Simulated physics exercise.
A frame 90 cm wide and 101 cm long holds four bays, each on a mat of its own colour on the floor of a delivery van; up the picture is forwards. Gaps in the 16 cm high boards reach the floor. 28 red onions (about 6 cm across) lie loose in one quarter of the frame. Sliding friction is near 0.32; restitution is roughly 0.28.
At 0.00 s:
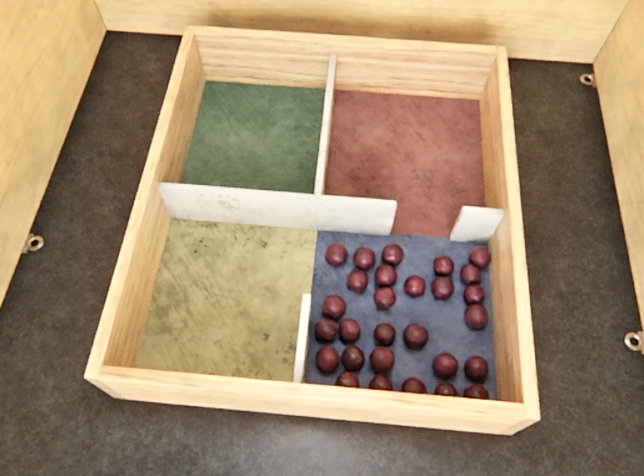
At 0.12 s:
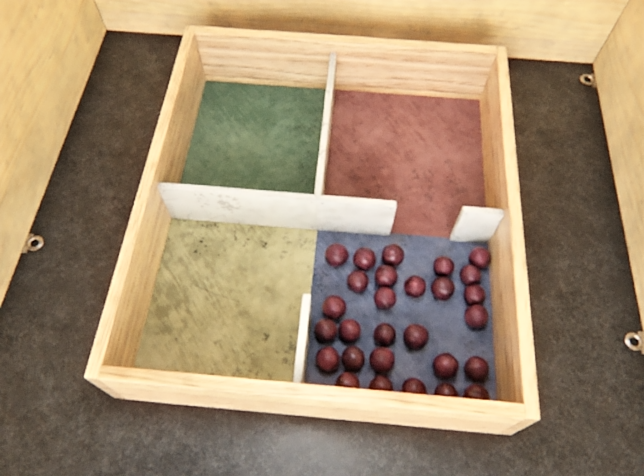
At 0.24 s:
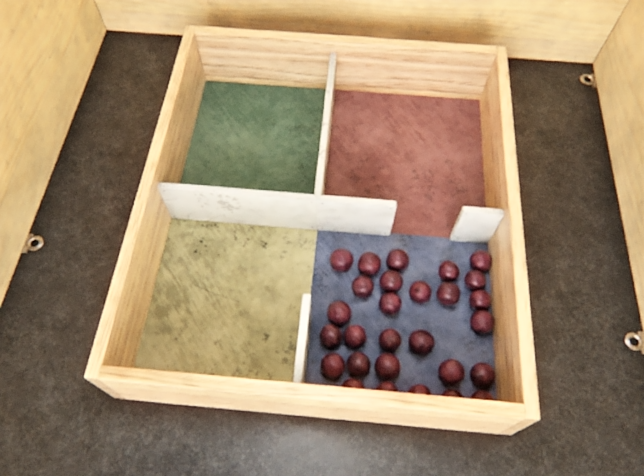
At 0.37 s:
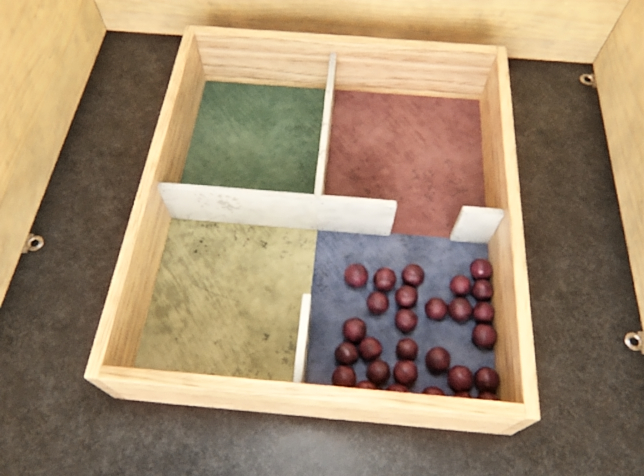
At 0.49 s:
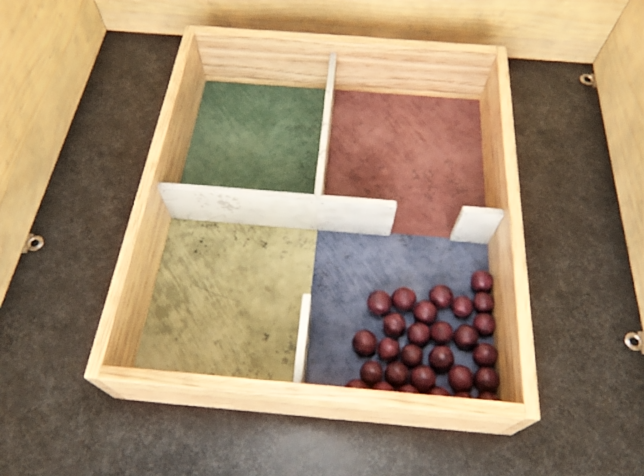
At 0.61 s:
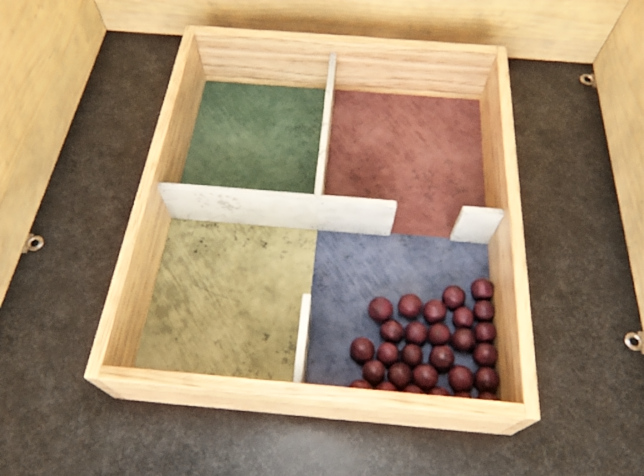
In a wooden frame's blue bay, dark red balls roll rightward and downward, bunching together.
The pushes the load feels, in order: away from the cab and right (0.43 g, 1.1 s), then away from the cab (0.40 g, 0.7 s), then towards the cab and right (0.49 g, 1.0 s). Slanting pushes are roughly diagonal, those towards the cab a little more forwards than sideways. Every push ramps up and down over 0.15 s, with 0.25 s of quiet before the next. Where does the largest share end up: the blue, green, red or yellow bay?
It is the blue one.
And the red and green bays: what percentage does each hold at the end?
About: Red 20, green 0 per cent.
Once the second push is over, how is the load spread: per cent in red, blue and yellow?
By then: Red 0, blue 100, yellow 0 per cent.
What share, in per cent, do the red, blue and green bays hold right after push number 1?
Red 0, blue 100, green 0 per cent.
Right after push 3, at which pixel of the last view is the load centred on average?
At about (450, 246).
After push 1 (1.34 s), 28 in the blue bay.
After push 2 (2.29 s), 28 in the blue bay.
After push 3 (3.54 s), 7 in the red bay and 21 in the blue bay.
Outcome (at 4.24 s), 7 in the red bay and 21 in the blue bay.
